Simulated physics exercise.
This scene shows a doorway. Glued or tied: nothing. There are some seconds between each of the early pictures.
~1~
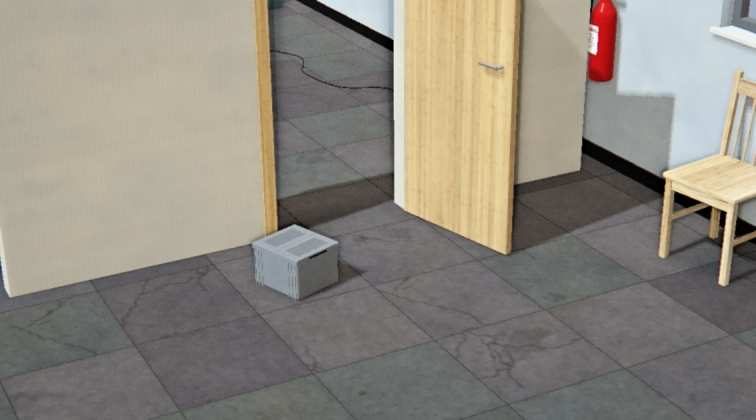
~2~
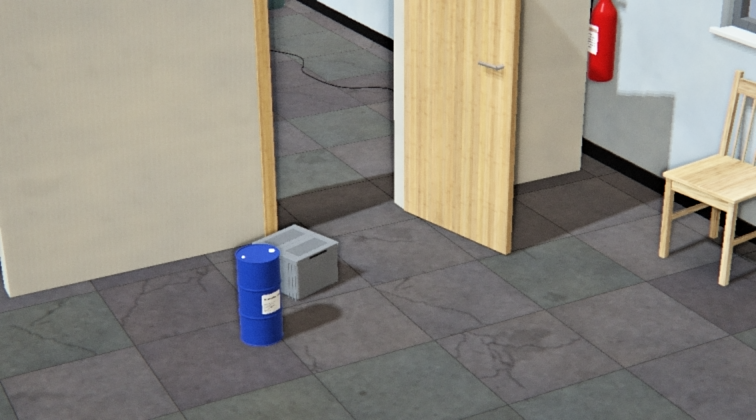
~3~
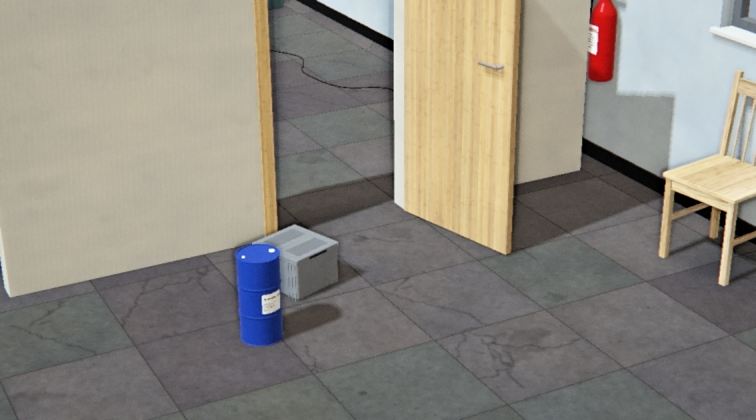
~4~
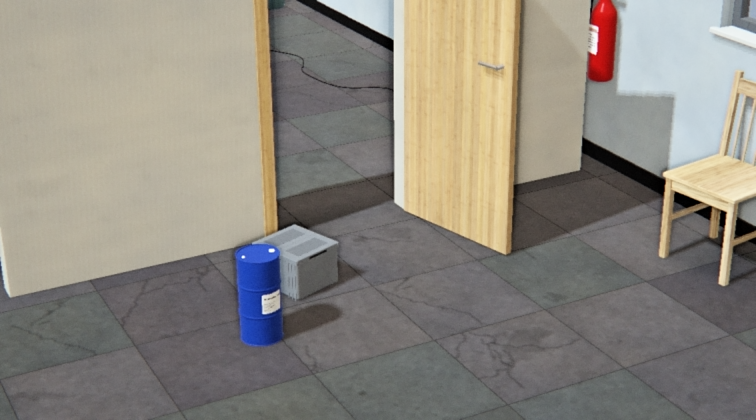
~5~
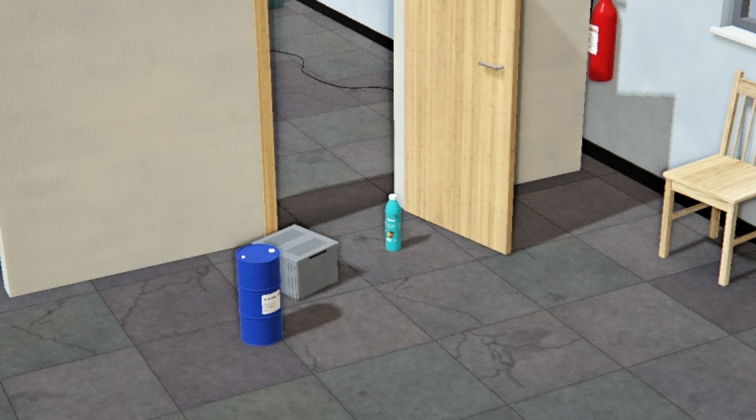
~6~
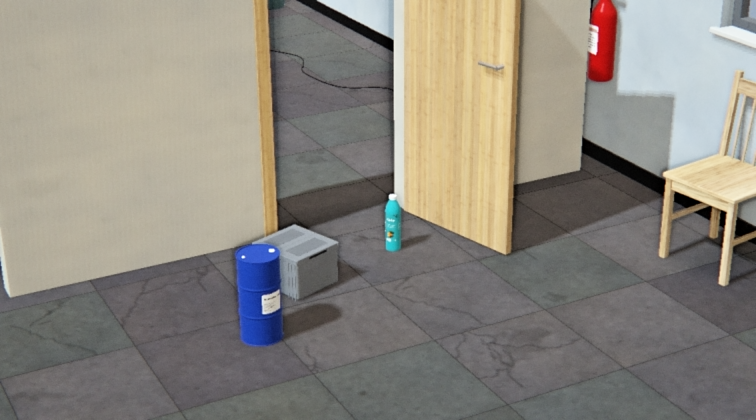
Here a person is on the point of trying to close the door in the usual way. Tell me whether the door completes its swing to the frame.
It completes the swing.
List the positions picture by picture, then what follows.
Door wide open and still, in the first frame.
Door wide open and still; blue canister (260, 295); grey tote (296, 262), in the second frame.
Door wide open and still; blue canister (260, 295); grey tote (296, 262), in the third frame.
Door wide open and still; blue canister (260, 295); grey tote (296, 262), in the fourth frame.
Door wide open and still; blue canister (260, 295); grey tote (296, 262), in the fifth frame.
Door wide open and still; turquoise bottle (393, 222); blue canister (260, 295), in the sixth frame.
Then, 1.60 s past the last view, open by 50°; turquoise bottle displaced about its own width near (378, 222).
Then, 2.30 s past the last view, open by 23°; turquoise bottle displaced well along near (336, 214).
Finally, open by 0°; moved from the start, turquoise bottle; the other 2 still in place. Final places as the last picture's camera would see them, turquoise bottle near (311, 201).
